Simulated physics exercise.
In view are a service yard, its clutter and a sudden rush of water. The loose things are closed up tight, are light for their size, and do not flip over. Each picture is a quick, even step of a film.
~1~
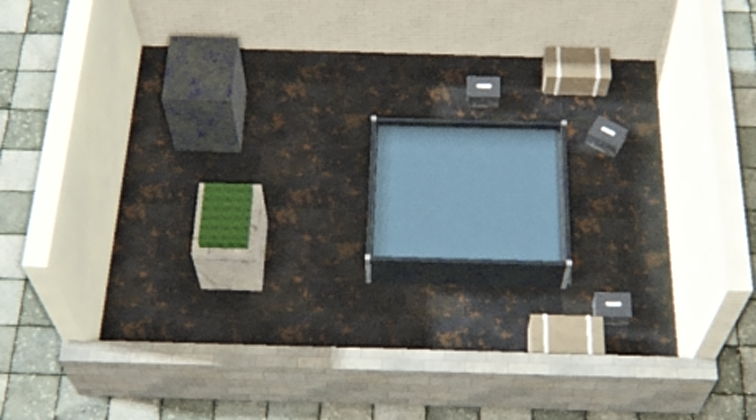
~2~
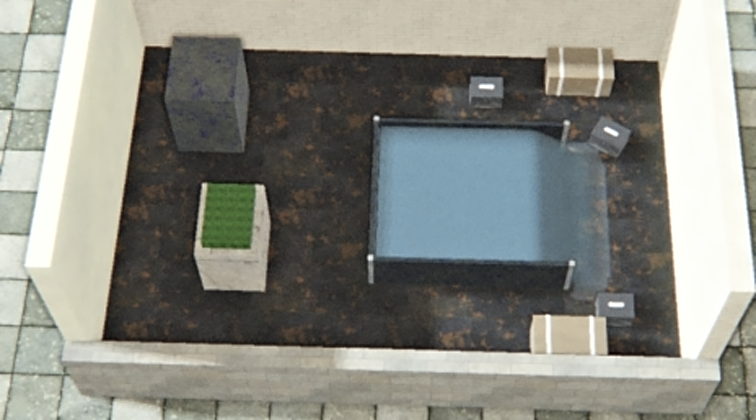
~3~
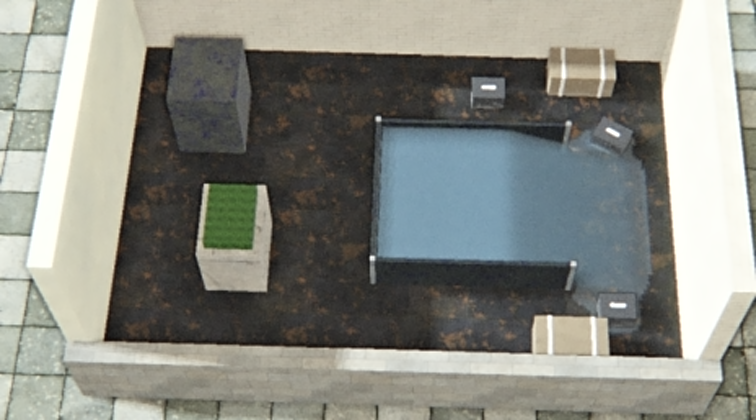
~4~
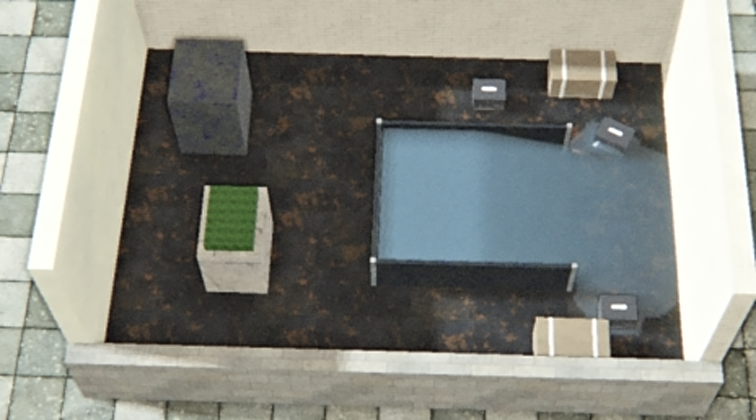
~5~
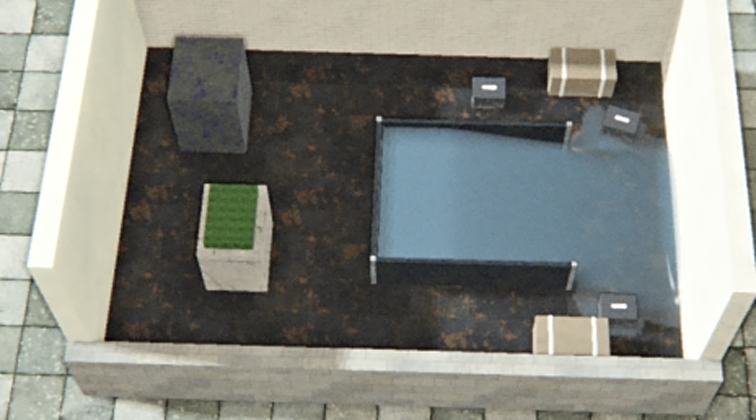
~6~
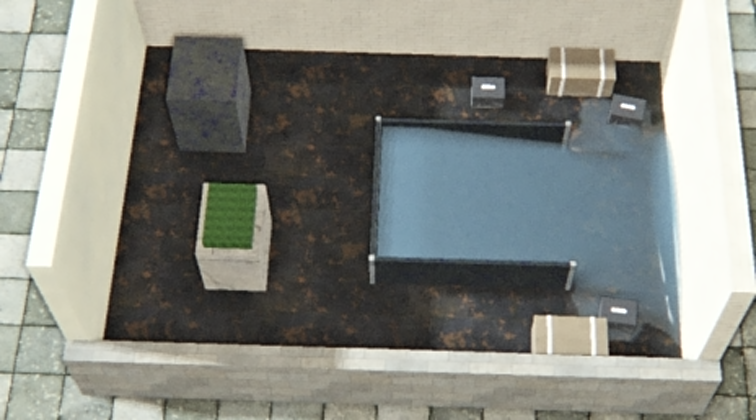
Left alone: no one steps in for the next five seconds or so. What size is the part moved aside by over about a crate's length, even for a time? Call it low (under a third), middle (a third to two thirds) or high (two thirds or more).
High.
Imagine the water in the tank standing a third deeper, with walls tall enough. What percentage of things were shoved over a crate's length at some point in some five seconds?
I reckon 100 per cent of the loose things.
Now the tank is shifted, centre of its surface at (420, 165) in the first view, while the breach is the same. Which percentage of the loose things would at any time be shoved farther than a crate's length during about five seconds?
Near 100 in a hundred.
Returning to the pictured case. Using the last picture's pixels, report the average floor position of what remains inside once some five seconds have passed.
That works out to about (342, 196) on the floor.
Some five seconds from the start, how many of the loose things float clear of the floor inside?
Count: 1.
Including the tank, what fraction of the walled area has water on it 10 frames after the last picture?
My figure is about 40 percent.
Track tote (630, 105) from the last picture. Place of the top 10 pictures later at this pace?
Position: About (617, 48).
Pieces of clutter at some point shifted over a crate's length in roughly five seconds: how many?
I get 5.
A moment on, 1 of 5 are well off their spots; 0 afloat.
Next, 1 of 5 are well off their spots; 2 afloat.
Later, 4 of 5 are well off their spots; 2 afloat.
In the end, 5 of 5 are well off their spots, and 5 have been at some point; 1 afloat.
